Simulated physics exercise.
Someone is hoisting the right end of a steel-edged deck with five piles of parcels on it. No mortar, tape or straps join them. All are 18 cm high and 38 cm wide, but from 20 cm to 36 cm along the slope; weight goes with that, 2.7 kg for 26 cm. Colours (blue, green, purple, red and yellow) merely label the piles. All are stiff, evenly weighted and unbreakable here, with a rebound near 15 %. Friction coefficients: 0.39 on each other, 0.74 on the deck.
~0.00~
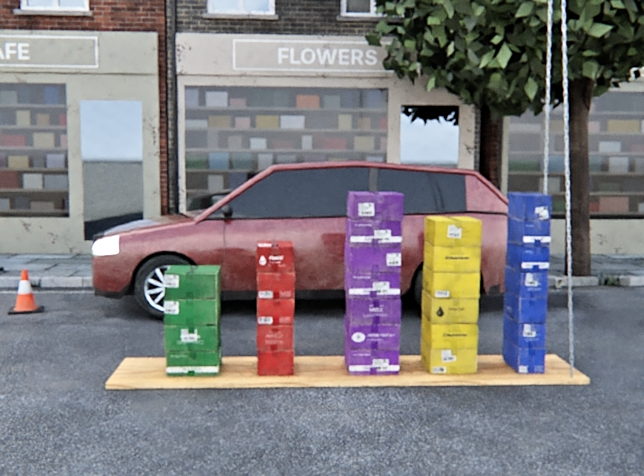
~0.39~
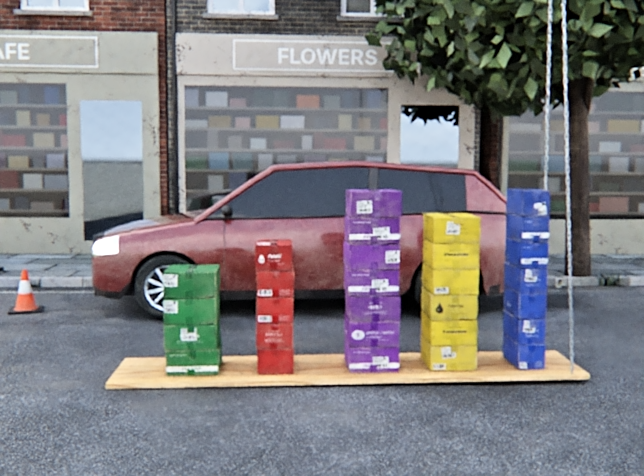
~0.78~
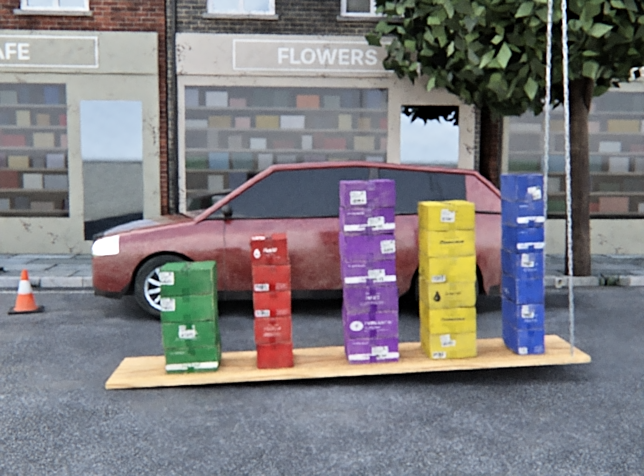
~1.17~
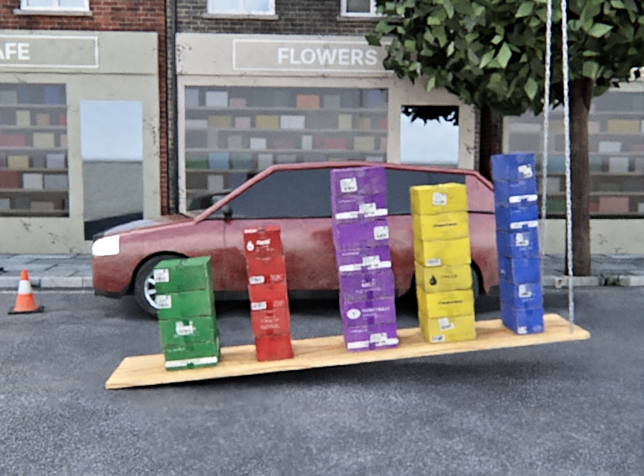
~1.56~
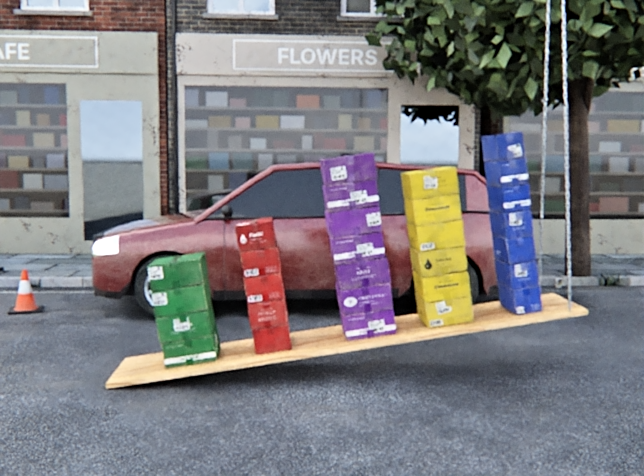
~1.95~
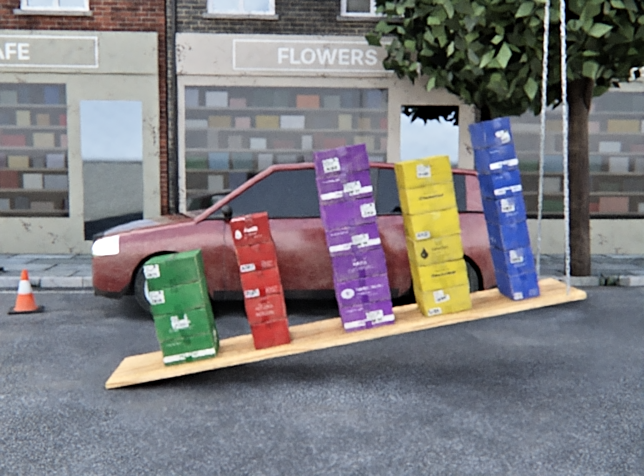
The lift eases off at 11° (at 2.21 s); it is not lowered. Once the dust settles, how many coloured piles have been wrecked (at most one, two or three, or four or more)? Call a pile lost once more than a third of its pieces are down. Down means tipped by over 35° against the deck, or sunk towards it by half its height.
Piles wrecked: Four or more.
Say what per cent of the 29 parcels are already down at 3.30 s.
At that moment 25 per cent.
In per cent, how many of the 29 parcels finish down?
Roughly 75 per cent of them.
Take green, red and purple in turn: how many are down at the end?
Green 3, red 3, purple 6.
By 2.66 s, slope 11°; none of the 29 parcels down, 13 disturbed; top blue parcel tilted 26°, 58 mm lower; top yellow parcel tilted 4°.
By 3.30 s, slope 11°; 7 of the 29 parcels down; top blue parcel tilted 25°, 17 cm lower; top purple parcel tilted 22°.
By 3.74 s, slope 11°; 17 of the 29 parcels down; top purple parcel tilted 22°, 27 cm lower; top red parcel tilted 20°, 9 cm lower.
By 4.40 s, slope 11°; 22 of the 29 parcels down; top red parcel on its side; top green parcel on its side.
When it is over (5.5 s), slope 11°; 22 of the 29 parcels down; top purple parcel upside down; top green parcel upside down. Wrecked, blue, green, purple, red and yellow.
